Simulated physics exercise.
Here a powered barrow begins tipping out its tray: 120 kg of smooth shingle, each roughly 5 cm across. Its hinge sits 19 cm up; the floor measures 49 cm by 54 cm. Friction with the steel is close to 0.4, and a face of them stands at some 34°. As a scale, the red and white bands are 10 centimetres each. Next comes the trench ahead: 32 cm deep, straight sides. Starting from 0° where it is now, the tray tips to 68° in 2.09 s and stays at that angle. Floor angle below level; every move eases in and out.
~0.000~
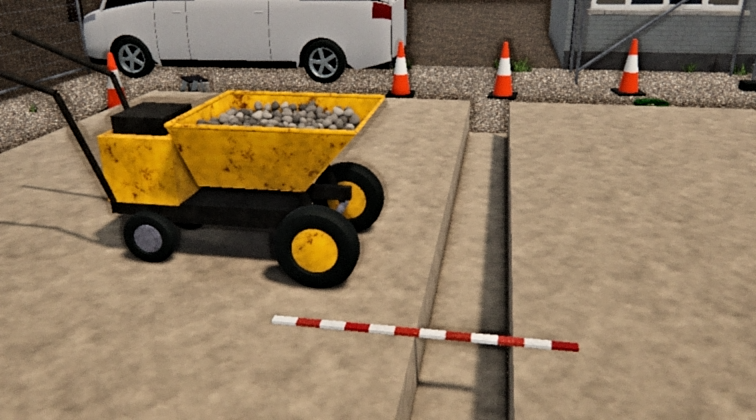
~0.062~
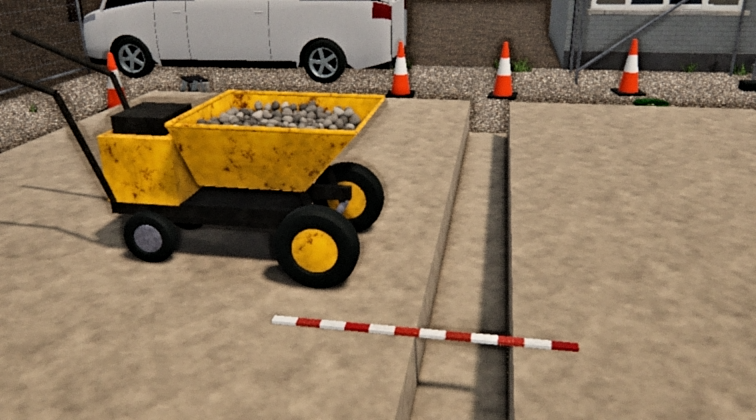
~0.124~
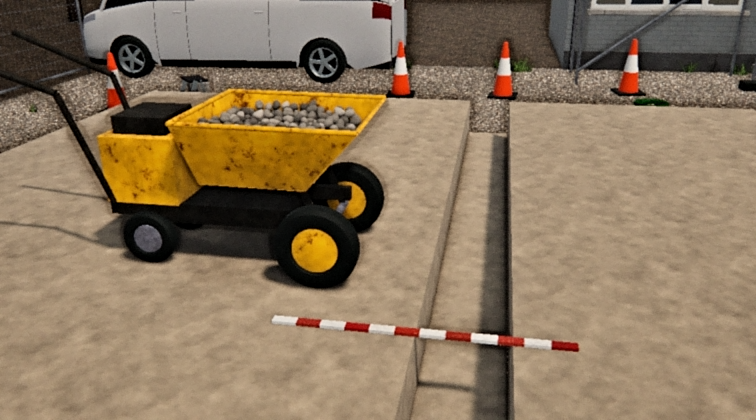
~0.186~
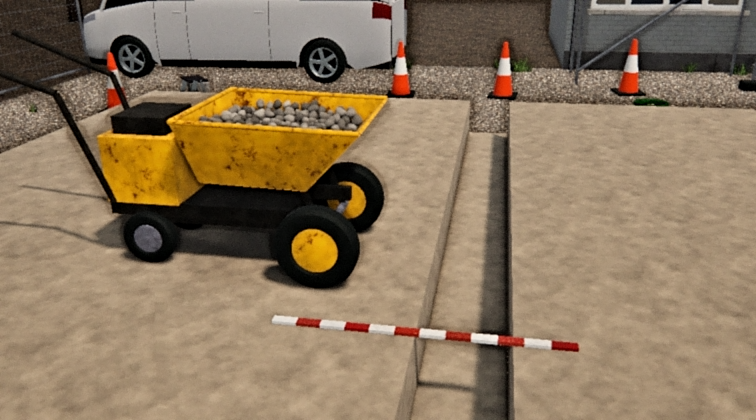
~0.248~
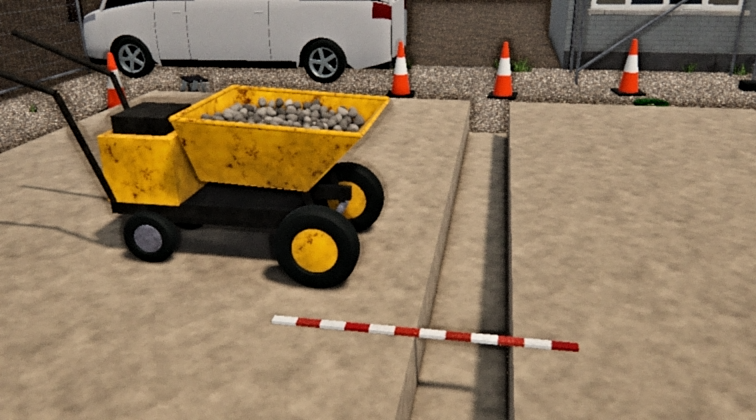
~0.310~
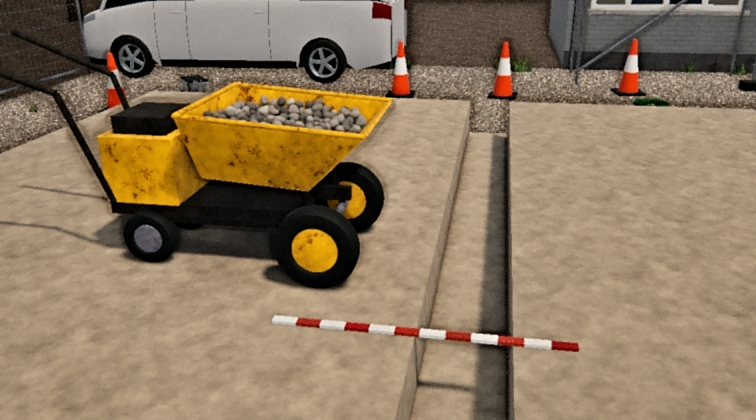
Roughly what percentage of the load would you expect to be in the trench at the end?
I'd expect around 86 per cent.
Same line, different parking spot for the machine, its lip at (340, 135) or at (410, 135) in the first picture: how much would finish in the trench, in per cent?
From the first place around 100 per cent, from the other around 25.
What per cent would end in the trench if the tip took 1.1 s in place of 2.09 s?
My guess is near 75 percent.
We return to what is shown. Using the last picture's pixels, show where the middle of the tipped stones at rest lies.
The middle should be near (483, 311).
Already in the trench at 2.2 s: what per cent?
Close to 60 per cent has got there by then.
After 1.6 s the floor is at 57°; 98 % in the tray, 2 % in the trench; the foremost stones are at (463, 225).
After 2.2 s the floor is at 68°; 30 % in the tray, 58 % in the trench, 12 % past the trench; the foremost stones are at (613, 271).
After 2.5 s the floor is at 68°; 9 % in the tray, 77 % in the trench, 14 % past the trench; the foremost stones are at (664, 274).
After 4.5 s the floor is at 68°; 0 % in the tray, 86 % in the trench, 14 % past the trench; the foremost stones are at (674, 274).
